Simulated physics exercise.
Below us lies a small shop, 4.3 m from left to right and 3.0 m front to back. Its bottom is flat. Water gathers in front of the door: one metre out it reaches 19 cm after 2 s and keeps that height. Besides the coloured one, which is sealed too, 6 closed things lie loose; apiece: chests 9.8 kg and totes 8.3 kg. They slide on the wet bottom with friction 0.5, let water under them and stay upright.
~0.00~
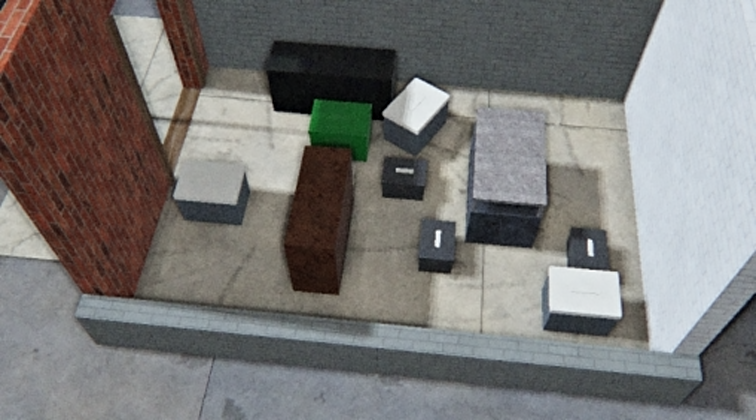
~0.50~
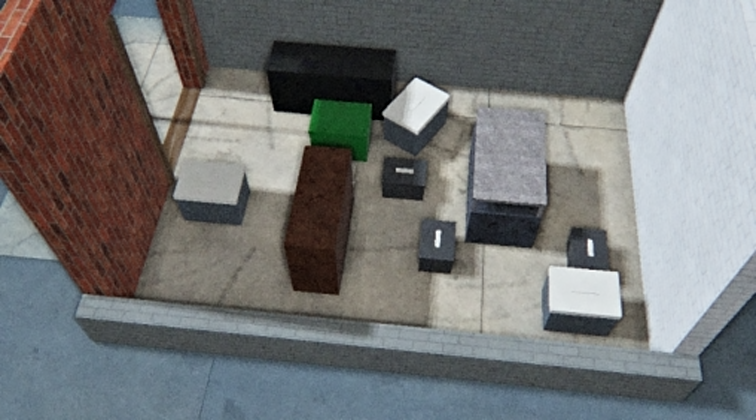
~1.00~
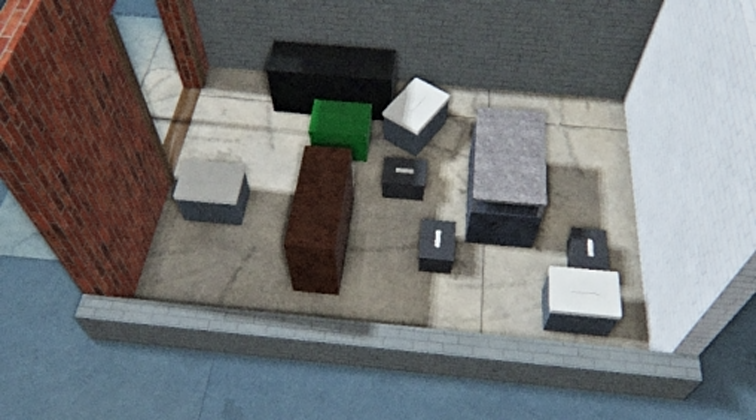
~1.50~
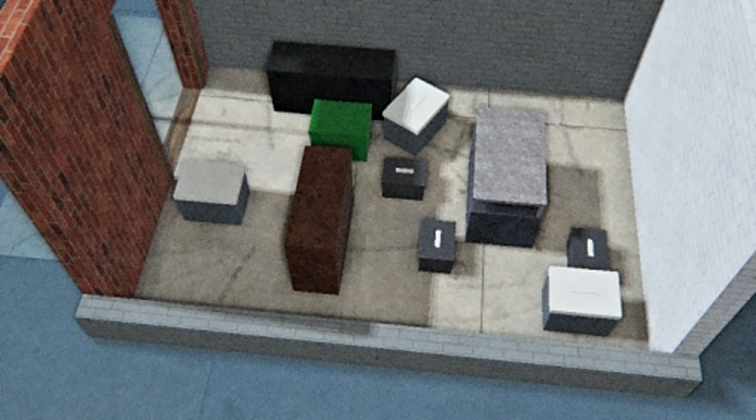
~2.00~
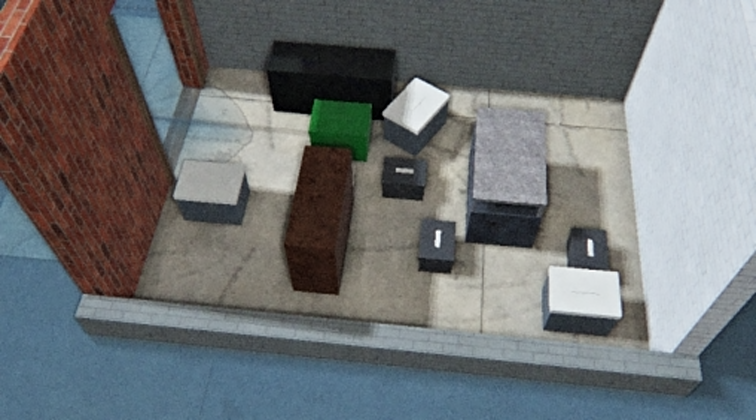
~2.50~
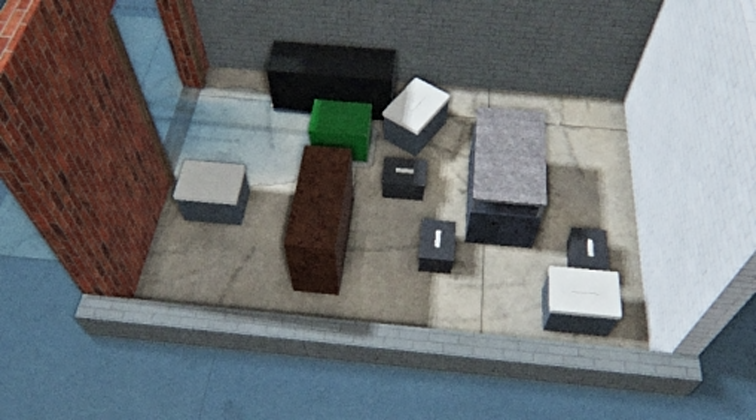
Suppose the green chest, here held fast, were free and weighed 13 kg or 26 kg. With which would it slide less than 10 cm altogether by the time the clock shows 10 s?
Verdict: Neither weight holds it.
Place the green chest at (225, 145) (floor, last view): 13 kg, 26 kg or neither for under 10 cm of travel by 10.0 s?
Neither is enough.
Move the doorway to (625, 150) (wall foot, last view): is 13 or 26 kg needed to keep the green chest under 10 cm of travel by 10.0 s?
Then only the higher weight holds it.
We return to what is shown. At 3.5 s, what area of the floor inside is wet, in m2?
Roughly 3.5 m2.
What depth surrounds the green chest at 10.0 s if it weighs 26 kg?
Roughly 10 cm.
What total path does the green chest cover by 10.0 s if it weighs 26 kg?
Some 150 cm in all.
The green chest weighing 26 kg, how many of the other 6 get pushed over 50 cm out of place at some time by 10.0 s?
I count 4.
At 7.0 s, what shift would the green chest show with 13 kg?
About 150 cm.
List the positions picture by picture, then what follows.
The green chest at (340, 117) rests on the ground; 0.0 m2 under water; 0 of 7 have shifted, in the first frame.
The green chest at (340, 117) rests on the ground; water covers 0.0 m2; 0 of 7 have shifted, in the second frame.
The green chest at (340, 117) rests on the ground; 0.0 m2 under water; 0 of 7 have shifted, in the third frame.
The green chest at (340, 117), on the bottom; water covers 0.0 m2; 0 of 7 have shifted, in the fourth frame.
The green chest at (340, 117) rests on the ground; 0.5 m2 under water; 0 of 7 have shifted, in the fifth frame.
The green chest at (340, 117), on the bottom; water covers 1.4 m2; 0 of 7 have shifted, in the sixth frame.
After 3.5 s the green chest would be 41 cm from its start with 13 kg and 16 cm from its start with 26 kg; 8 cm of water round it then.
After 4.5 s the green chest would be 94 cm from its start with 13 kg and 54 cm from its start with 26 kg; 9 cm of water round it then.
After 7.0 s the green chest would be 162 cm from its start with 13 kg and 93 cm from its start with 26 kg; 8 cm of water round it then.
After 10.0 s the green chest would be 227 cm from its start with 13 kg and 132 cm from its start with 26 kg; 10 cm of water round it then.
